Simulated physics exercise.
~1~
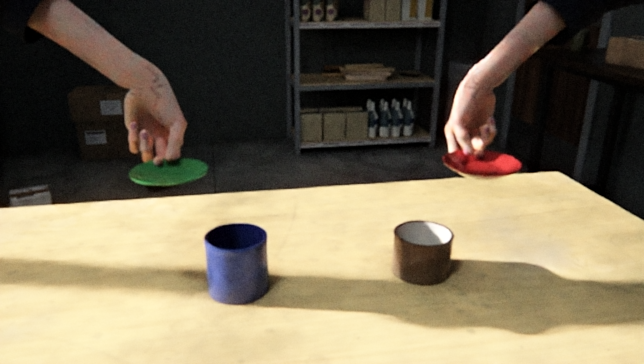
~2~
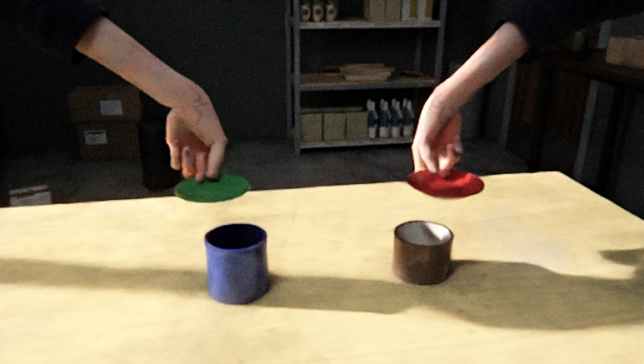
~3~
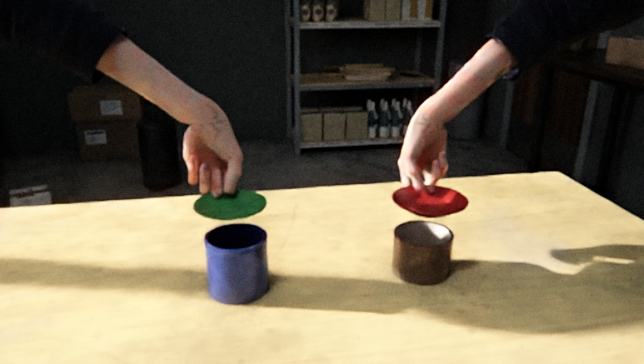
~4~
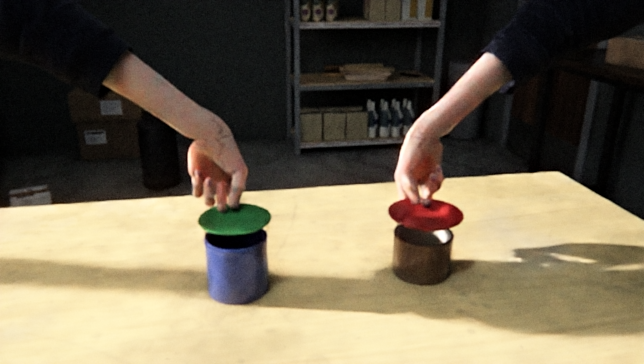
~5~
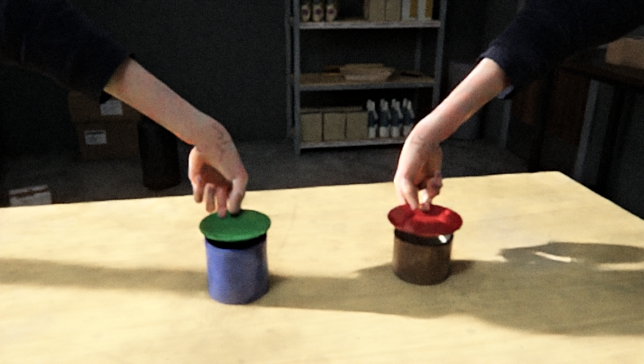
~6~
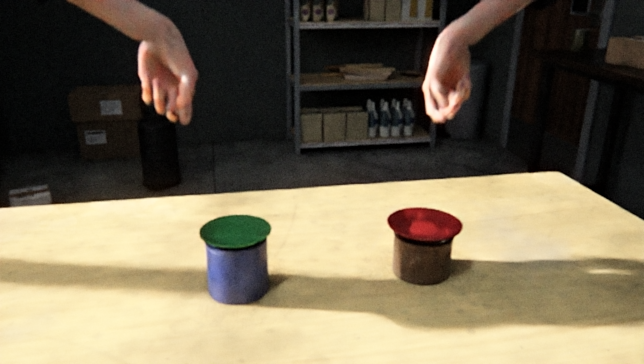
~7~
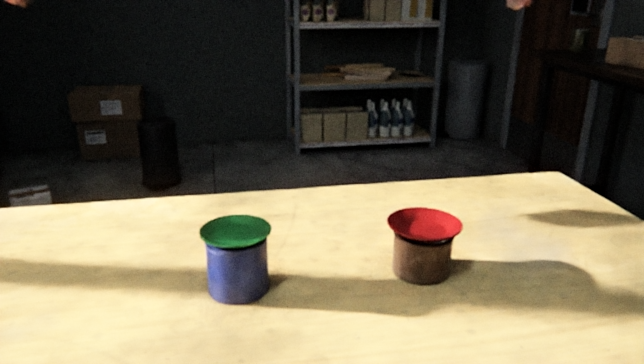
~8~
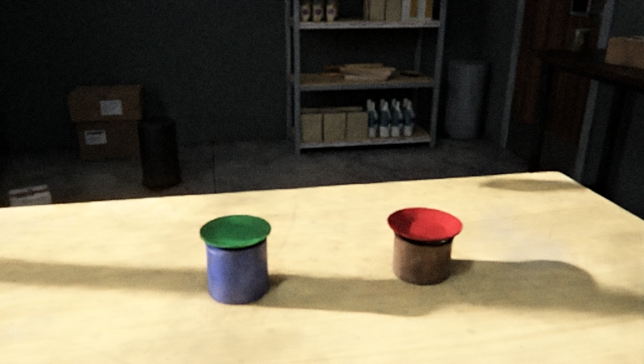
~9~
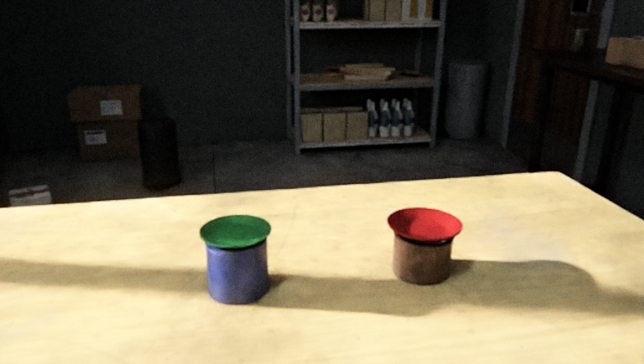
Two hands carried a green plate and a red plate inward over a blue jar and a brown pot on a table, lowered them onto the rims, then let go and drew away, leaving both containers covered.
